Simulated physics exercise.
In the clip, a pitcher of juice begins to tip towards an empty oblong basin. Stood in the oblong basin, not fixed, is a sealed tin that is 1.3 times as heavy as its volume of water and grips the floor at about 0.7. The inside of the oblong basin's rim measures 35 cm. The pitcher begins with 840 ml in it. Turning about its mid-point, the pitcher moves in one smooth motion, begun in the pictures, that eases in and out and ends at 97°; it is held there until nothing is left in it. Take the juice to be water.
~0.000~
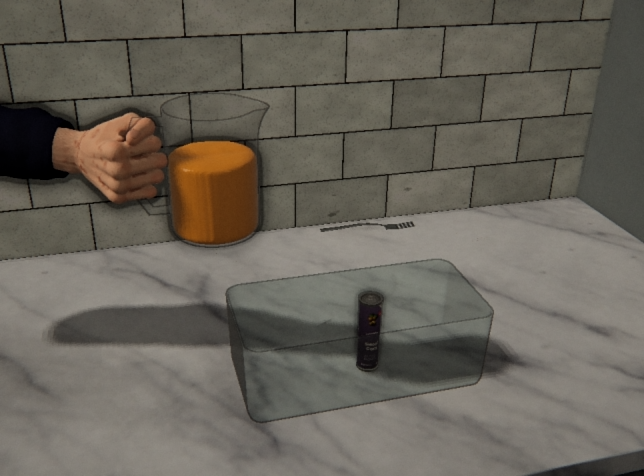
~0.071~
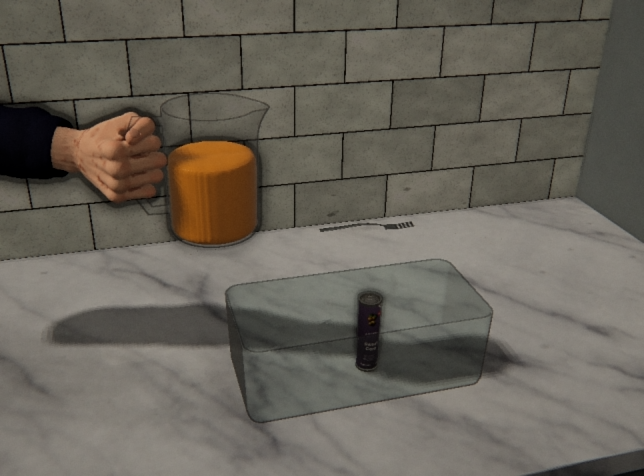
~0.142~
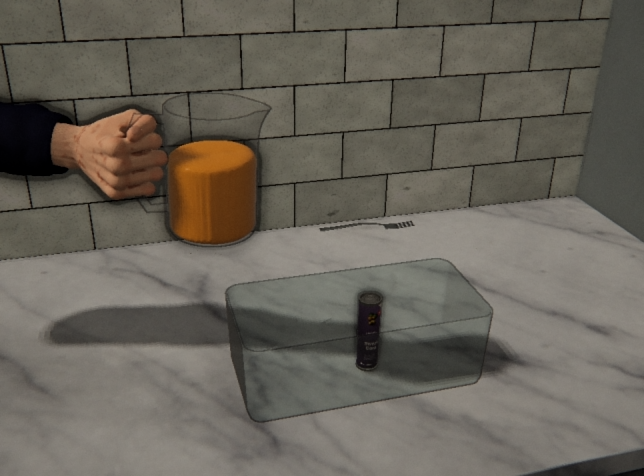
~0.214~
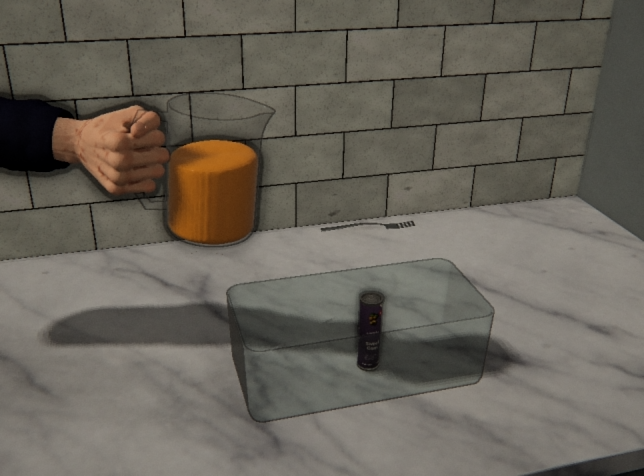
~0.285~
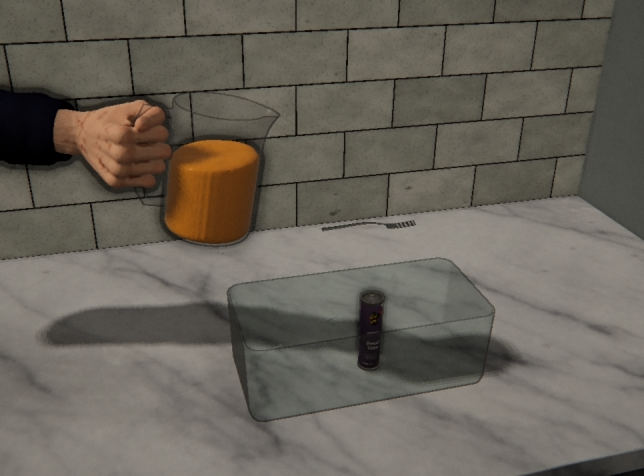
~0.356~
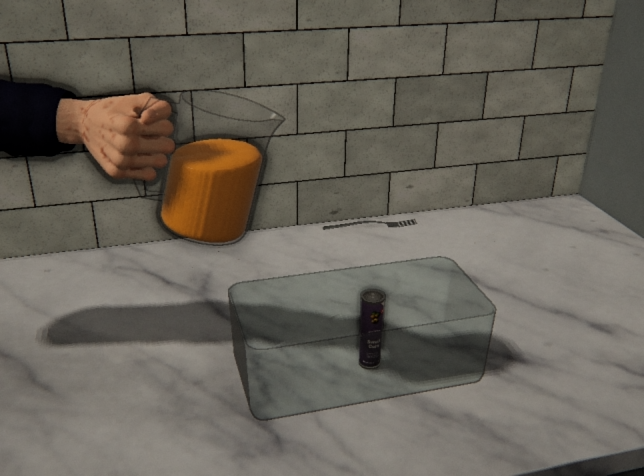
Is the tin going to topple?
It will come down.
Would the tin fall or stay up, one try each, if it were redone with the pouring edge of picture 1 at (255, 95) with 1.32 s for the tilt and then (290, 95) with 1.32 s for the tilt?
In the first try it remains standing; in the second it comes down.
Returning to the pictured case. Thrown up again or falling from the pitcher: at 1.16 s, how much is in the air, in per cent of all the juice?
Near 24 per cent, I'd say.
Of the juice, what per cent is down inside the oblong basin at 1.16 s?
Around 14 parts in a hundred.
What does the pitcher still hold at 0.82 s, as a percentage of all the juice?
Remaining: Near 98 % of the total.
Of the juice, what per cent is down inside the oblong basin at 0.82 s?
The basin holds roughly 0 in a hundred parts at that moment.
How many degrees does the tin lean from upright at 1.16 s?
Measured tilt, approx.: 0 degrees.
By 0.82 s the tilt is 61° and 98 per cent is still to pour; the tin stands where it began.
By 1.16 s the tilt is 90° and 61 per cent is still to pour; the tin stands where it began.
By 1.52 s the tilt is 97° and 17 per cent is still to pour; the tin leans 26°.
By 1.91 s the tilt is 97° and 3 per cent is still to pour; the tin lies on its side.
At rest the tin lies on its side.
